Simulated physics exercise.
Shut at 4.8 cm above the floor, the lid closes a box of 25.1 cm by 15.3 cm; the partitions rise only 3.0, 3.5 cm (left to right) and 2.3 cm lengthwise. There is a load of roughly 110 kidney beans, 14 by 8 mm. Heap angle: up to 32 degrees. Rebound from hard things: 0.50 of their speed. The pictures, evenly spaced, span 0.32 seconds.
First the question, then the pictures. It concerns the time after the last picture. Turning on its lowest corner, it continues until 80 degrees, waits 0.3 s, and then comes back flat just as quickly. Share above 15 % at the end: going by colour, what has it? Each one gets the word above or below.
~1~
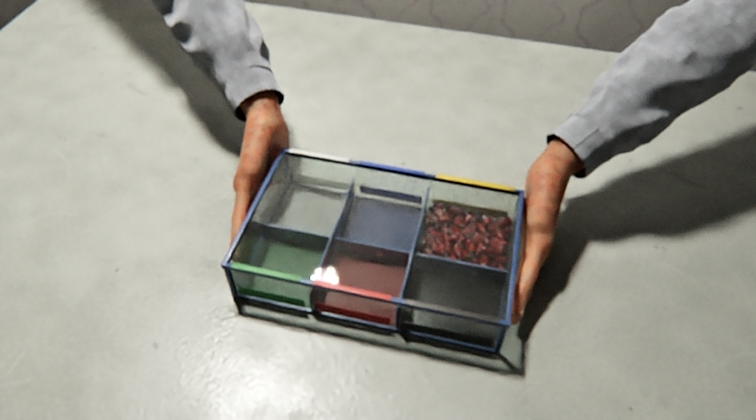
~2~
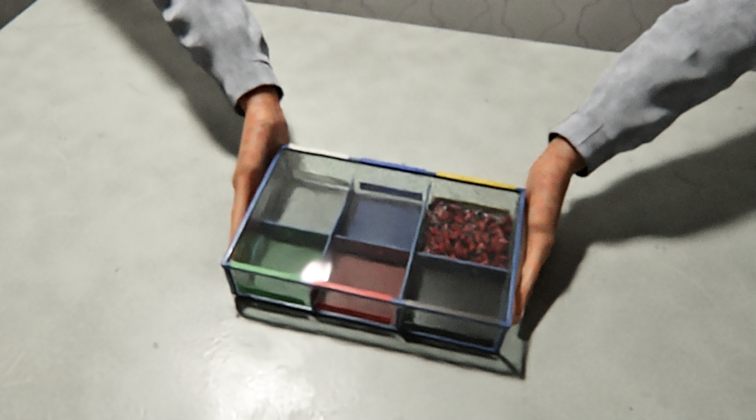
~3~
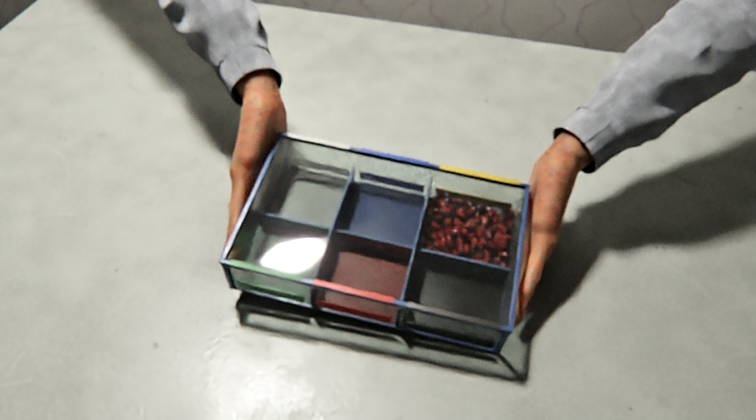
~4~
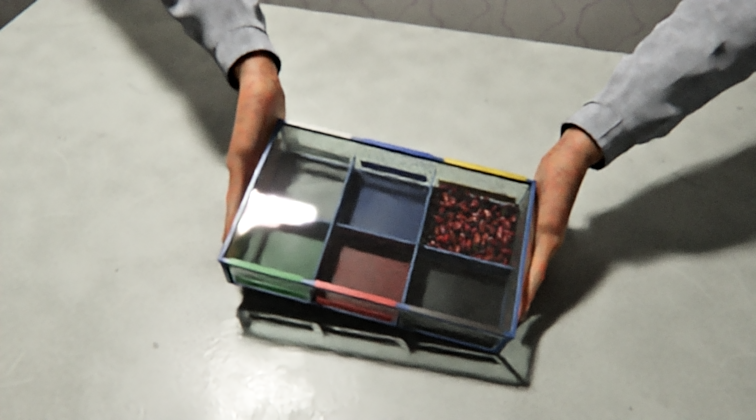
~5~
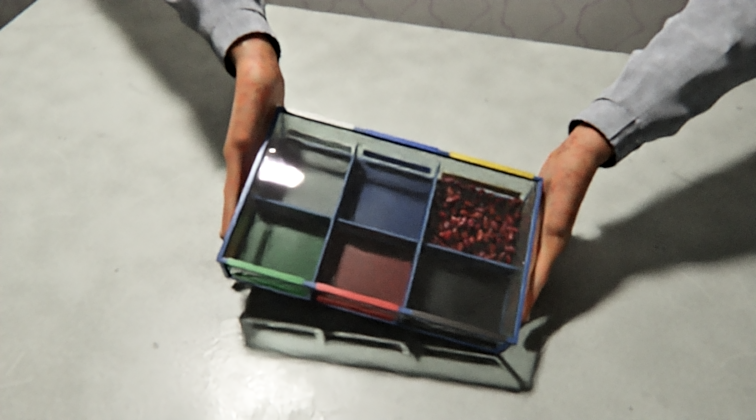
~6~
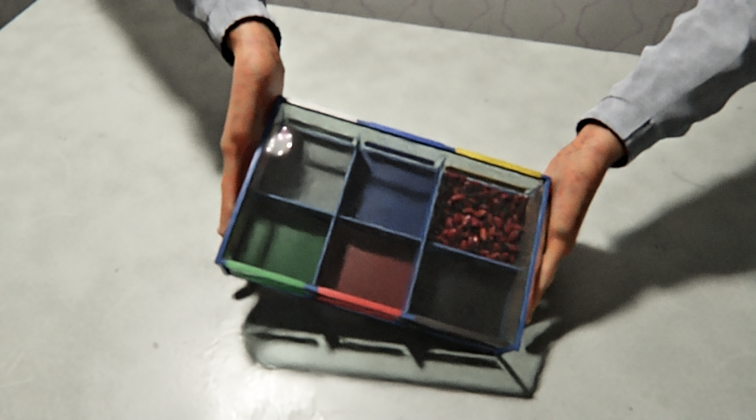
At the end, red compartment: Stays behind the line; blue compartment: Stays behind the line; green compartment: Stays behind the line; yellow compartment: Crosses the line; white compartment: Stays behind the line; black compartment: Crosses the line.
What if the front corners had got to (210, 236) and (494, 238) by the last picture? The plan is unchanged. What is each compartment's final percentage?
Final shares: Red 0%, blue 5%, green 0%, yellow 90%, white 5%, black 0%.
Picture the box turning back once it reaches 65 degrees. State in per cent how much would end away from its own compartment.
Near 30 in a hundred, I think.
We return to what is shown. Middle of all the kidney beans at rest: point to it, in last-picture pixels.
(474, 300) or so.
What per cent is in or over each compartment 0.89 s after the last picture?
In per cent: Red 0, blue 0, green 0, yellow 45, white 0, black 55.
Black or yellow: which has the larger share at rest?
Answer: Black.
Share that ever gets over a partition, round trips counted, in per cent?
Estimate: Around 70 %.
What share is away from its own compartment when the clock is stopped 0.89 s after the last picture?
About 55 percent.
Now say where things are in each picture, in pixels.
The first picture shows box tilt 0 degrees, front corners at (227, 264) and (505, 322); yellow 100 %.
The second picture shows box tilt 2 degrees, front corners at (227, 263) and (506, 324).
The third picture shows box tilt 6 degrees, front corners at (225, 260) and (508, 328), lowest corner right front.
The fourth picture shows box tilt 12 degrees, front corners at (224, 259) and (510, 333), lowest corner right front.
The fifth picture shows box tilt 18 degrees, front corners at (222, 258) and (513, 339), lowest corner right front.
The sixth picture shows box tilt 24 degrees, front corners at (221, 260) and (515, 346), lowest corner right front; yellow 100 %.
Then, 0.89 s after the last picture, tilt 80 degrees; yellow 45 %, black 55 %.
Then, 1.49 s after the last picture, tilt 39 degrees; yellow 30 %, black 70 %.
Then, 2.13 s after the last picture, tilt 0 degrees; yellow 30 %, black 70 %.
In the end, red 0 %, blue 0 %, green 0 %, yellow 30 %, white 0 %, black 70 %.
